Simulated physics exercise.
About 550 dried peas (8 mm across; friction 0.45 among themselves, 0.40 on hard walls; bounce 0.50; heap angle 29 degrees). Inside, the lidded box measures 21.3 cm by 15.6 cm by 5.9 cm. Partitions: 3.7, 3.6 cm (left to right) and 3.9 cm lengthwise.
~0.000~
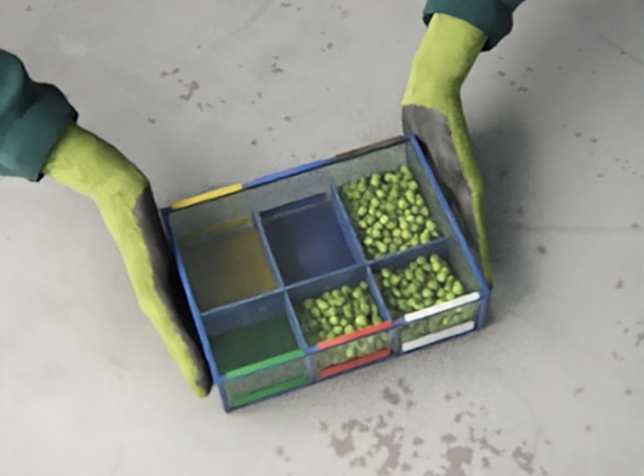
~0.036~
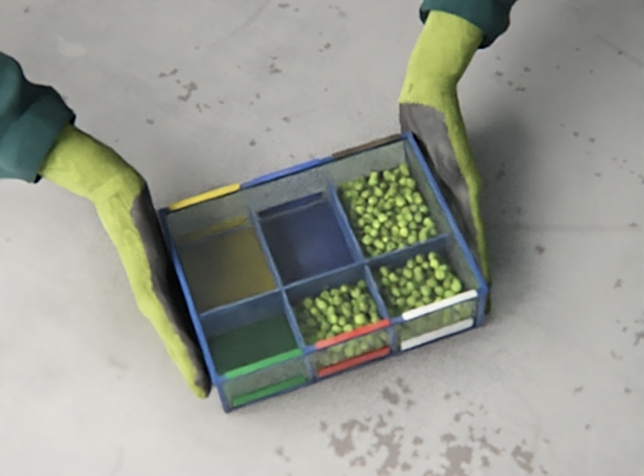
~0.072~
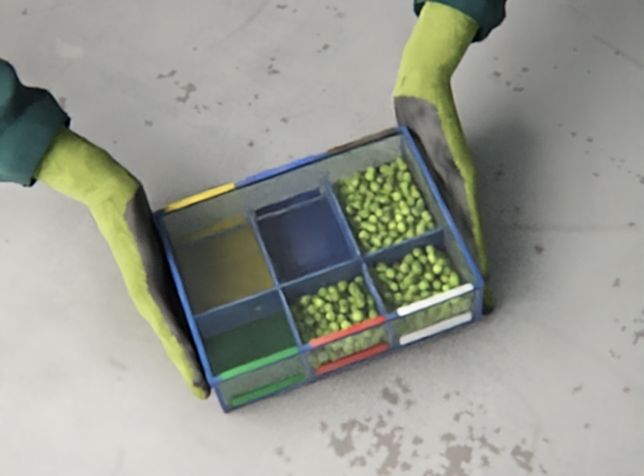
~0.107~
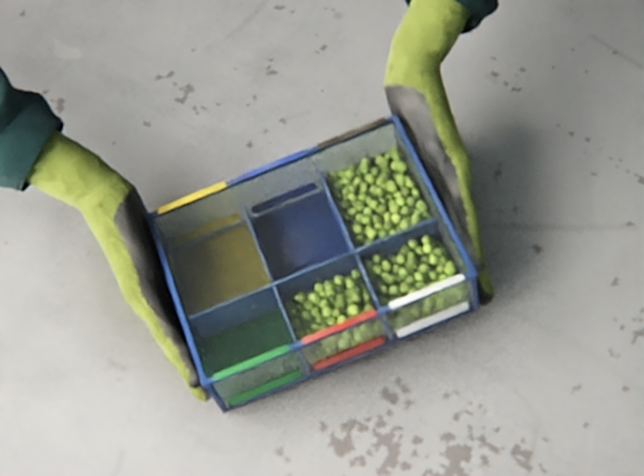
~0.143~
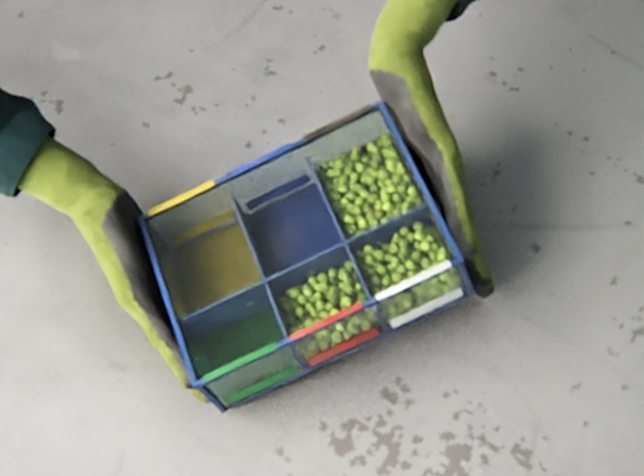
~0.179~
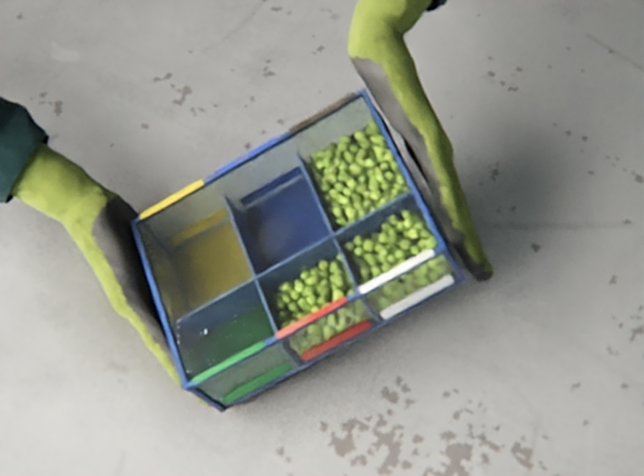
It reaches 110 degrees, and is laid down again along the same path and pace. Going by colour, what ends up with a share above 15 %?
Red: Below, blue: Below, green: Above, yellow: Above, white: Below, black: Below.
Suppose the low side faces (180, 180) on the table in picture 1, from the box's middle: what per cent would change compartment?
Some 60 per cent.
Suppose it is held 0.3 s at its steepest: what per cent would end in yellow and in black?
Then: Yellow 60, black 0.
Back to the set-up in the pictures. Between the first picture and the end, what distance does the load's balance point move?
About 11.5 cm.
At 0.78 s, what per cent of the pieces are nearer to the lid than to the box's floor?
Roughly 90 per cent.
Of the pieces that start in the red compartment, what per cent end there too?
Roughly 30 per cent.
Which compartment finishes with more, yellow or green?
The yellow compartment.
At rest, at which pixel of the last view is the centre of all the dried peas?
At about (236, 296).
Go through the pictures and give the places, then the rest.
The first frame shows box tilt 0 degrees, front corners at (220, 378) and (484, 293); red 25 %, white 30 %, black 50 %.
The second frame shows box tilt 1 degrees, front corners at (218, 379) and (482, 290).
The third frame shows box tilt 4 degrees, front corners at (214, 379) and (478, 283), lowest corner left back.
The fourth frame shows box tilt 8 degrees, front corners at (207, 380) and (470, 273), lowest corner left back.
The fifth frame shows box tilt 14 degrees, front corners at (198, 382) and (457, 260), lowest corner left back.
The sixth frame shows box tilt 21 degrees, front corners at (189, 384) and (440, 247), lowest corner left back; red 25 %, white 30 %, black 50 %. The box's pace is about 175 degrees a second.
After 0.78 s, tilt 110 degrees; red 25 %, blue 10 %, green 10 %, yellow 15 %, white 10 %, black 25 %.
Then, at 1.18 s, tilt 46 degrees; red 5 %, blue 10 %, green 30 %, yellow 50 %, black 5 %.
After 1.66 s, tilt 0 degrees; red 5 %, blue 10 %, green 30 %, yellow 50 %, black 5 %.
By 2.1 s all is still; red 5 %, blue 10 %, green 30 %, yellow 50 %, white 0 %, black 5 %.
